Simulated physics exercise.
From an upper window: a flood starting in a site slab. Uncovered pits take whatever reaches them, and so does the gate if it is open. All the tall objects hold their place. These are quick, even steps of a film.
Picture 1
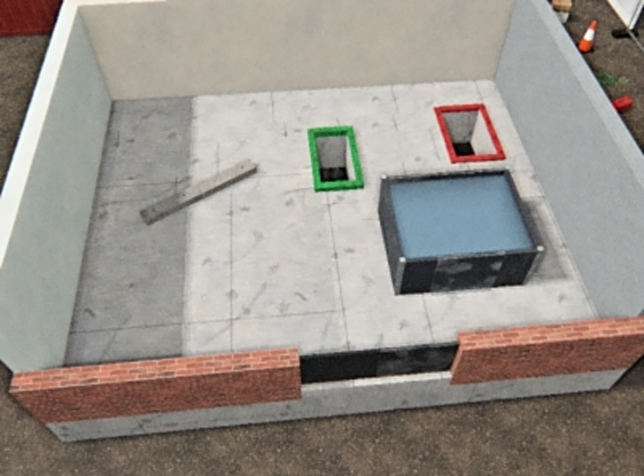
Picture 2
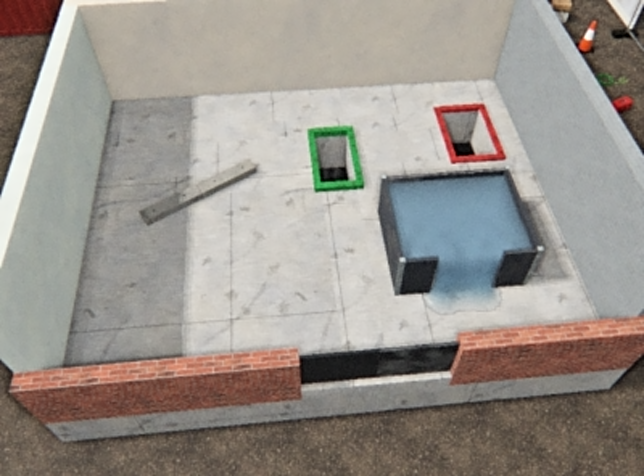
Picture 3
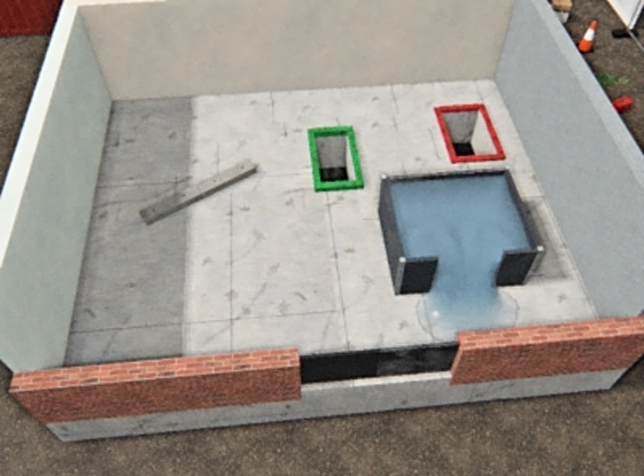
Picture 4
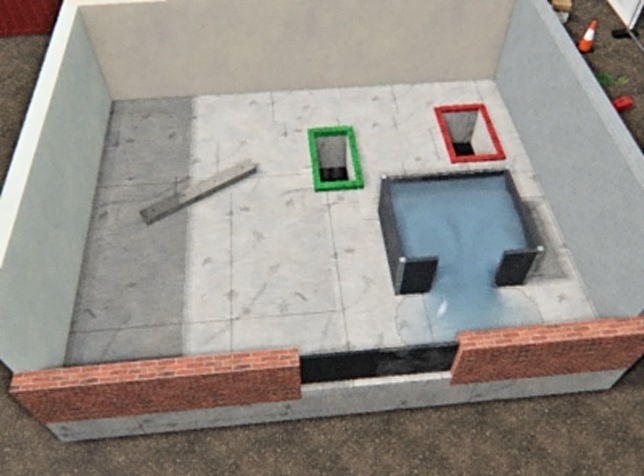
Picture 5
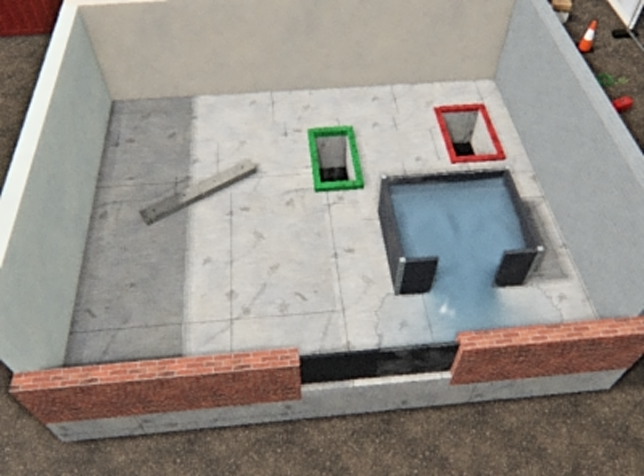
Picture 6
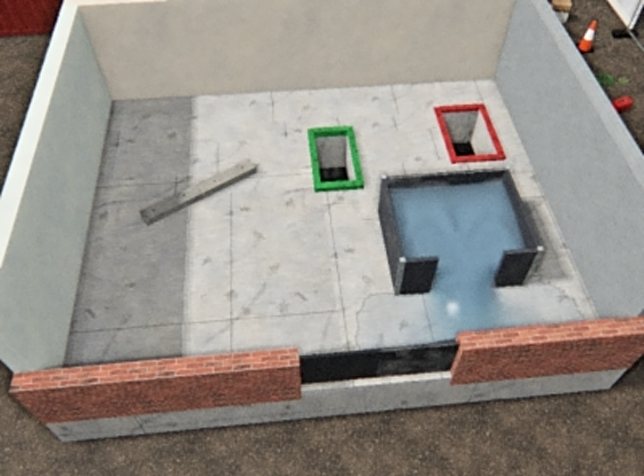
A dark-walled tank of blue water stands at the right of a walled concrete slab, seen from high above by a still camera. A green-framed opening lies near the centre, a red-framed one behind the tank, a grey plank at left, and low brick walls in front. The tank's front opens in the middle, and water pours forward, spreading a little over the floor toward the brick.
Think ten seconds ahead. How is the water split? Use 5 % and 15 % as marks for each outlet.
In the end: The gate takes not even 5 %; the green pit takes not even 5 %; the red pit takes between 5 and 15 %.
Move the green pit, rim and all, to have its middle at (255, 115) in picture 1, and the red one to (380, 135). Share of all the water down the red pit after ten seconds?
Per cent: Red 2.
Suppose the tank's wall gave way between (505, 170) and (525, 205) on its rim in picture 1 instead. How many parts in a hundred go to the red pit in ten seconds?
Parts in a hundred: Red 14.
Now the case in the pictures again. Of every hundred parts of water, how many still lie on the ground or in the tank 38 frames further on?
About 92 per cent.
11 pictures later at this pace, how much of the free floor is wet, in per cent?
Close to 35 %.
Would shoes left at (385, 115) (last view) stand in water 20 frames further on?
There: Dry.
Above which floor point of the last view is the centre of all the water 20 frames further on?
Roughly at (411, 271).
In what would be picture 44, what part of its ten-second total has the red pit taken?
Roughly 75 per cent.
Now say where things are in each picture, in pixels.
The first frame shows the water tank at (457, 215) is whole and still.
In the second frame, water pours out at (464, 276) and has run to (431, 303).
In the third frame, water pours out at (463, 277) and has run to a hidden place.
In the fourth frame, the front is at a hidden place, out from the gap at (463, 278).
In the fifth frame, the front is at a hidden place, out from the gap at (463, 278).
In the sixth frame, the front is at a hidden place, out from the gap at (463, 277).
A moment on, water covers 15 % of the floor; the gate 0 %, the green pit 0 %, the red pit 0 %.
Next, water covers 35 % of the floor; the gate 0 %, the green pit 0 %, the red pit 0 %.
Then, water covers 50 % of the floor; the gate 0 %, the green pit 0 %, the red pit 3 %.
Later, water covers 80 % of the floor; the gate 0 %, the green pit 0 %, the red pit 8 %.
In the end, water covers 95 % of the floor; the gate 0 %, the green pit 0 %, the red pit 11 %.
